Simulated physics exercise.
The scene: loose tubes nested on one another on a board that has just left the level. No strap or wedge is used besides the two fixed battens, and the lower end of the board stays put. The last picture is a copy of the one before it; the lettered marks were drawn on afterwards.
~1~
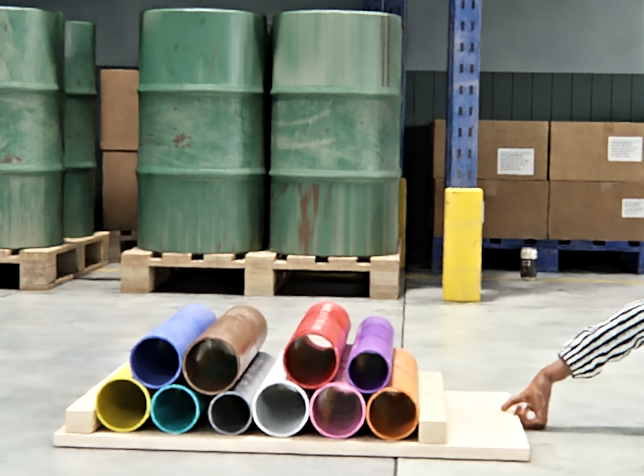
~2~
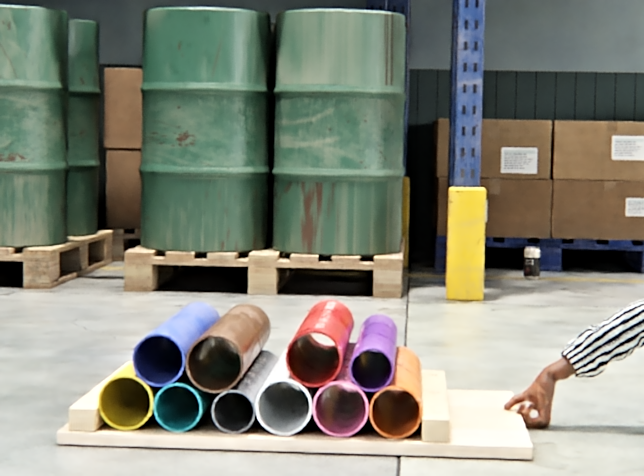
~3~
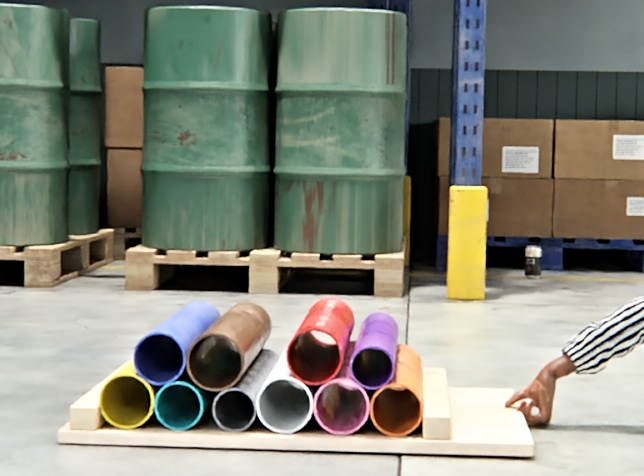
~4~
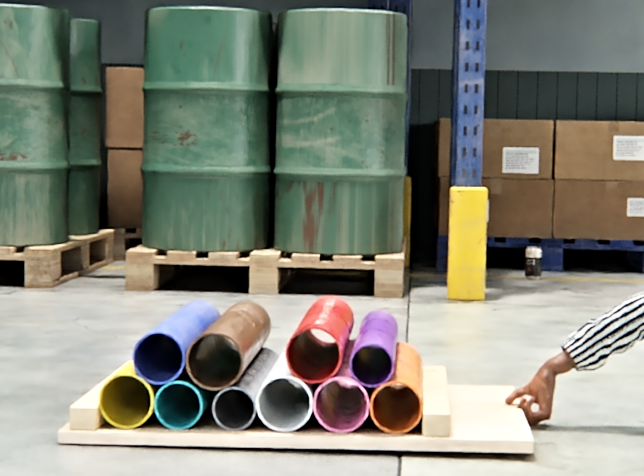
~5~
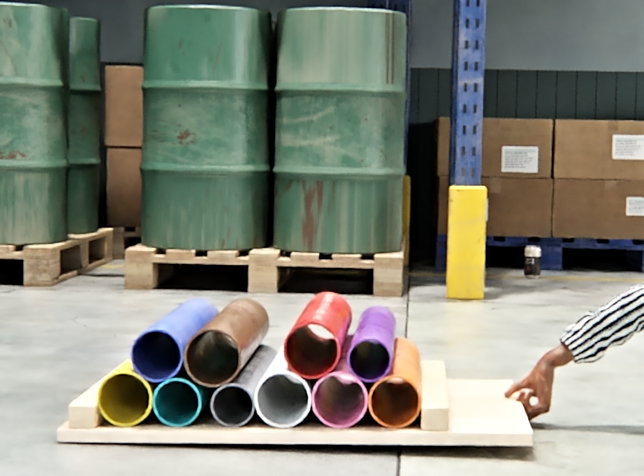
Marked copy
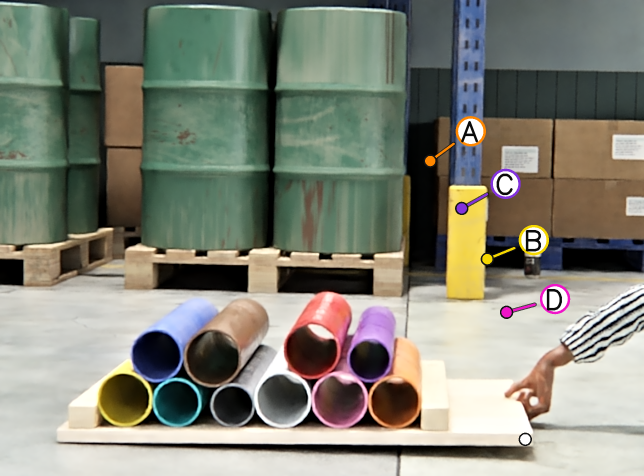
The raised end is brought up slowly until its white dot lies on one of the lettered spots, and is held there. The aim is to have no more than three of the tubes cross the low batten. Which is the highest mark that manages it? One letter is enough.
Lift it to C and no more.
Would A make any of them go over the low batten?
Yes, at A.
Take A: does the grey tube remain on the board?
Yes, with A.
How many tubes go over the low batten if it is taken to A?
It comes to four.
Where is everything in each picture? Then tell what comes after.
The first picture shows turquoise tube (175, 409); grey tube (231, 413).
The second picture shows grey tube (234, 412); white tube (284, 407).
The third picture shows board (305, 403); pink tube (342, 406); orange tube (396, 410); blue tube (159, 358).
The fourth picture shows board (305, 402); turquoise tube (179, 405).
The fifth picture shows board (304, 398); turquoise tube (177, 403).
On the marked copy, A at (430, 161); B at (488, 259); C at (461, 208); D at (507, 312); the white dot at (525, 440).
Following C. Soon after the start, board at 20°.
Later, board at 31°.
In the end, board at 31°, three over the low batten (brown, blue, red).
As for the rest, A four over the low batten (brown, blue, purple, red); B none over the low batten; D none over the low batten.
